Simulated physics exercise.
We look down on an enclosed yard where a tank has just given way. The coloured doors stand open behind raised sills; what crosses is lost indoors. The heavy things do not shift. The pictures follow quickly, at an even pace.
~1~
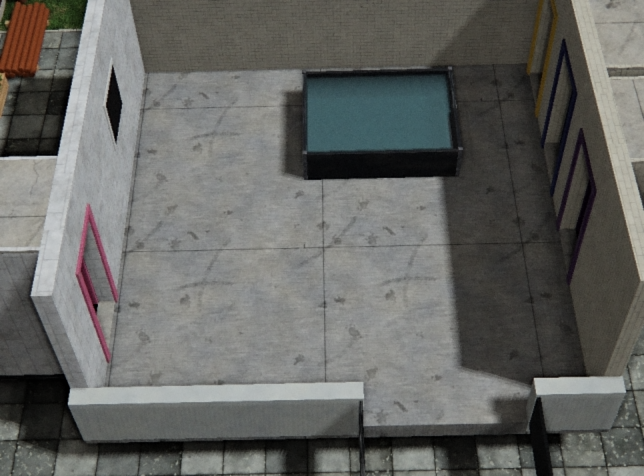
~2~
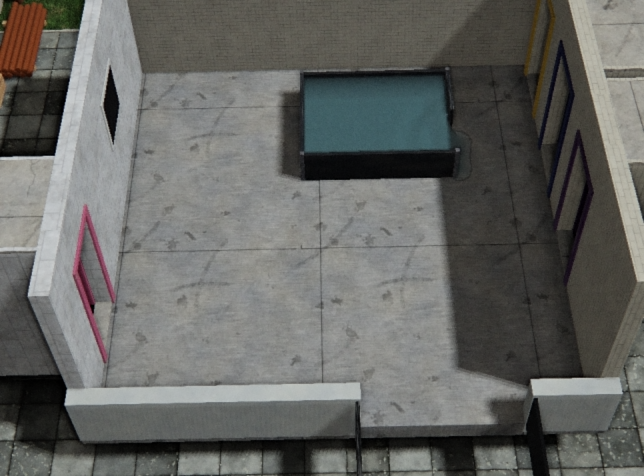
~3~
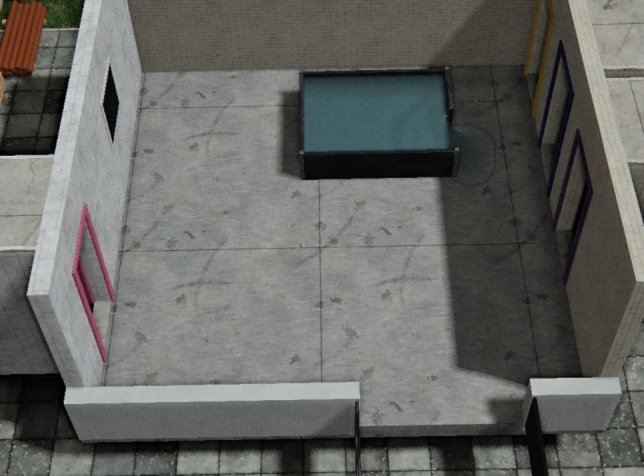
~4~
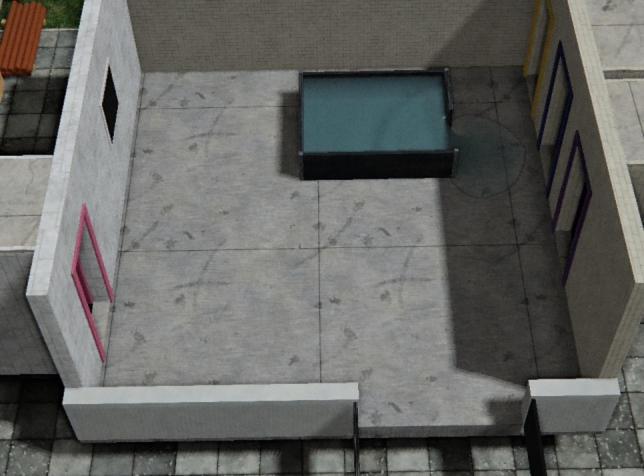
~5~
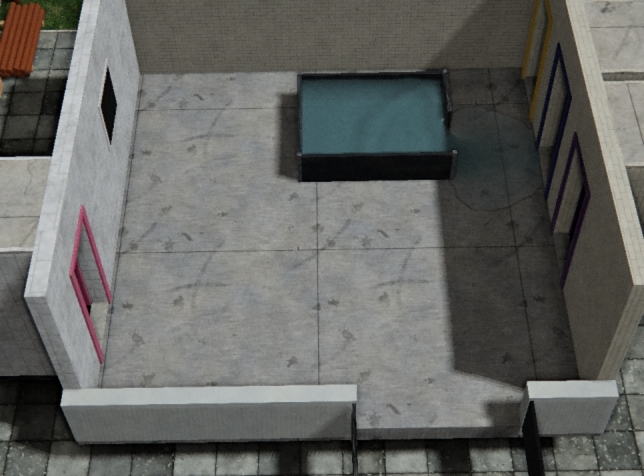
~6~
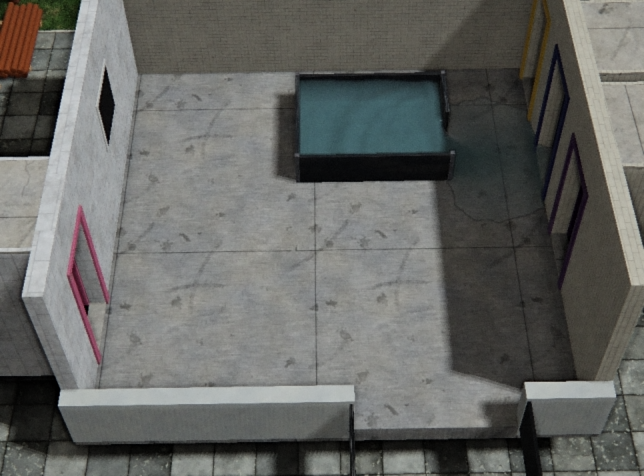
At first, still water fills a dark-sided open tank near the back wall of an enclosed yard. Water then pours from a gap in the tank's right side onto the shaded floor. The thin sheet fans outward, spreading right toward the coloured doors and forward across the paving.
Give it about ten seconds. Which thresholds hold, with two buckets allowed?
In the end: The purple door lets in a lot; the yellow door lets in a lot; the blue door lets in a lot; the pink door admits no more than that.
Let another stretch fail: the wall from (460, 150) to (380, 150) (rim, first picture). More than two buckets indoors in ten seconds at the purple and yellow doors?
In short: Purple door floods; yellow door lets less in.
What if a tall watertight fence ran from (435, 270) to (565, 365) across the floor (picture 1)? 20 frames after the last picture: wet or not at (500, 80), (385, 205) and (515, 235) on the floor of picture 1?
In that order: Under water, not flooded, awash.
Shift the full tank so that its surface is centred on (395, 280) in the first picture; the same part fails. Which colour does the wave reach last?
The pink-painted one.
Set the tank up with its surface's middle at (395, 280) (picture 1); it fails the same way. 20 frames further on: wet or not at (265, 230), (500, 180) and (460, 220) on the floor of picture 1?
In turn: Free of water, flooded, flooded.
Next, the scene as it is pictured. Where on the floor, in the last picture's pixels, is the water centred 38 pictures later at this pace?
At about (411, 174).
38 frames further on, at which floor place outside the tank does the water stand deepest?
I would point to (529, 168).
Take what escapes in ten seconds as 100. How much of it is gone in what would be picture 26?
About 30 per cent.
A moment on, water covers 10 % of the floor; the purple door wet at the sill, nothing in, the yellow door wet at the sill, nothing in, the blue door over two buckets in, the pink door not reached.
Next, water covers 15 % of the floor; the purple door under two buckets in, the yellow door under two buckets in, the blue door far over two buckets in, the pink door not reached.
Then, water covers 30 % of the floor; the purple door under two buckets in, the yellow door under two buckets in, the blue door far over two buckets in, the pink door not reached.
Later, water covers 40 % of the floor; the purple door over two buckets in, the yellow door over two buckets in, the blue door far over two buckets in, the pink door not reached.
In the end, water covers 60 % of the floor; the purple door over two buckets in, the yellow door over two buckets in, the blue door far over two buckets in, the pink door not reached.
